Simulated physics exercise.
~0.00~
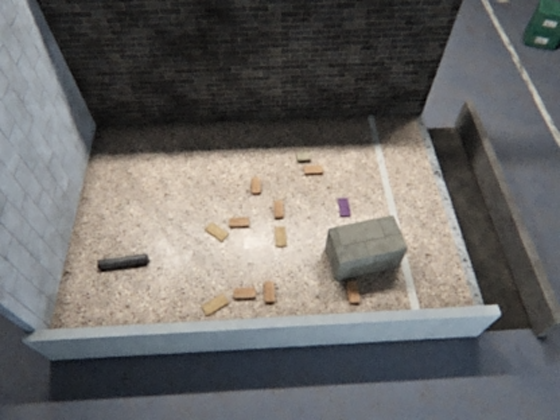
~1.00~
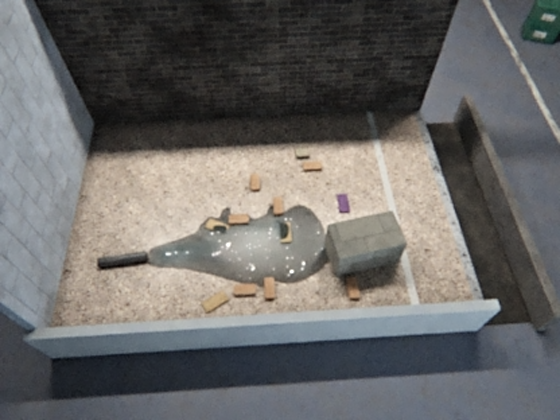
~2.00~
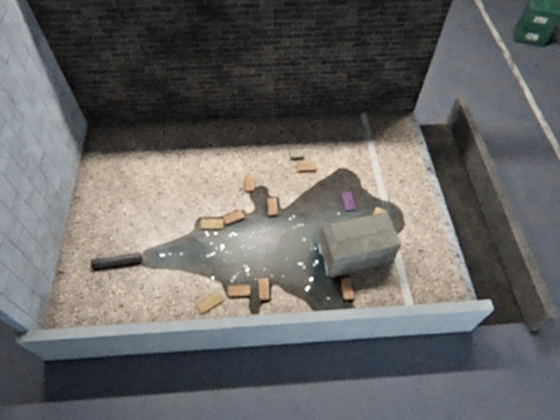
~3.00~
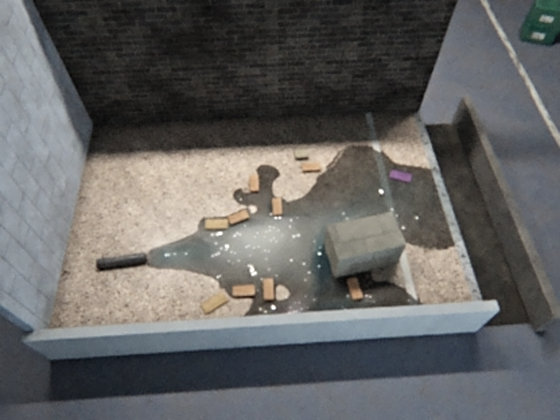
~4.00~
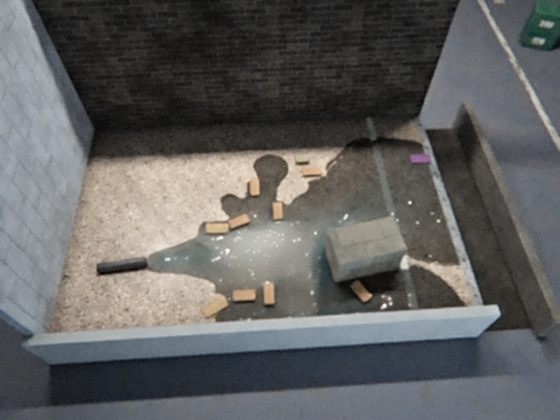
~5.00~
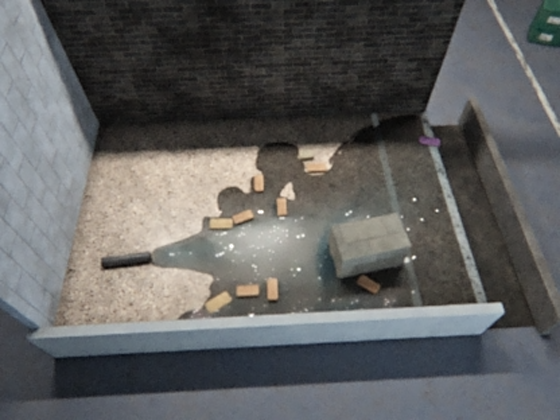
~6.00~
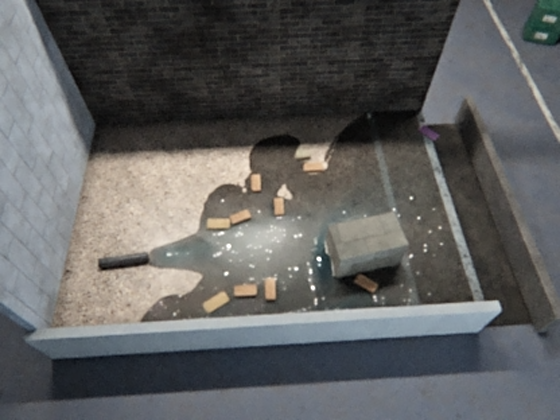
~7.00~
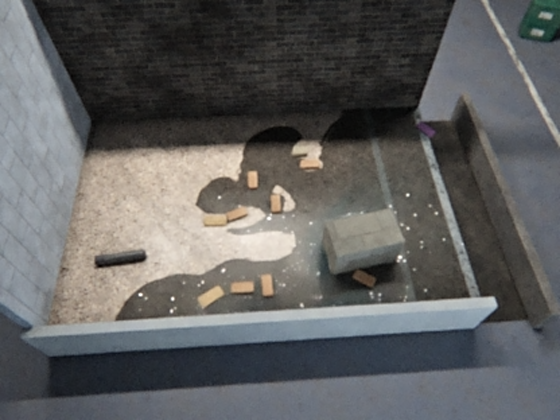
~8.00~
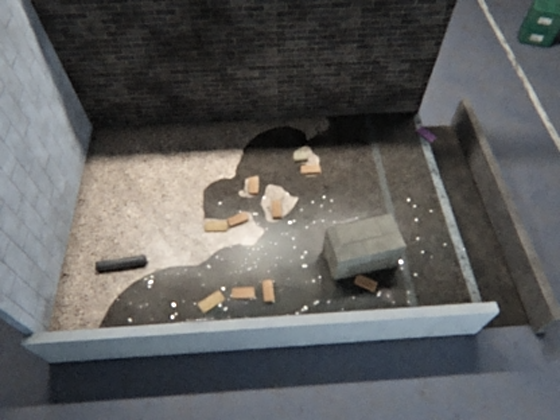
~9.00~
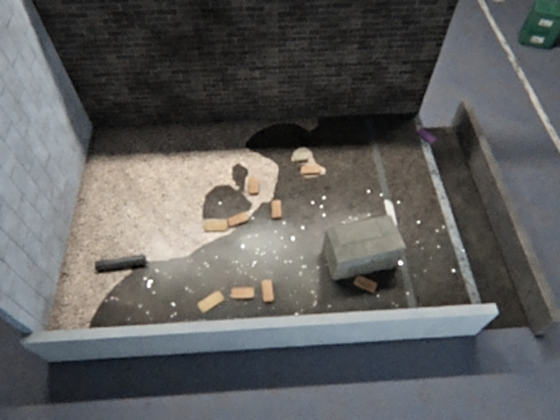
Water spreading from a dark hose across a speckled bay floor, carrying a purple board past the white line to rest.
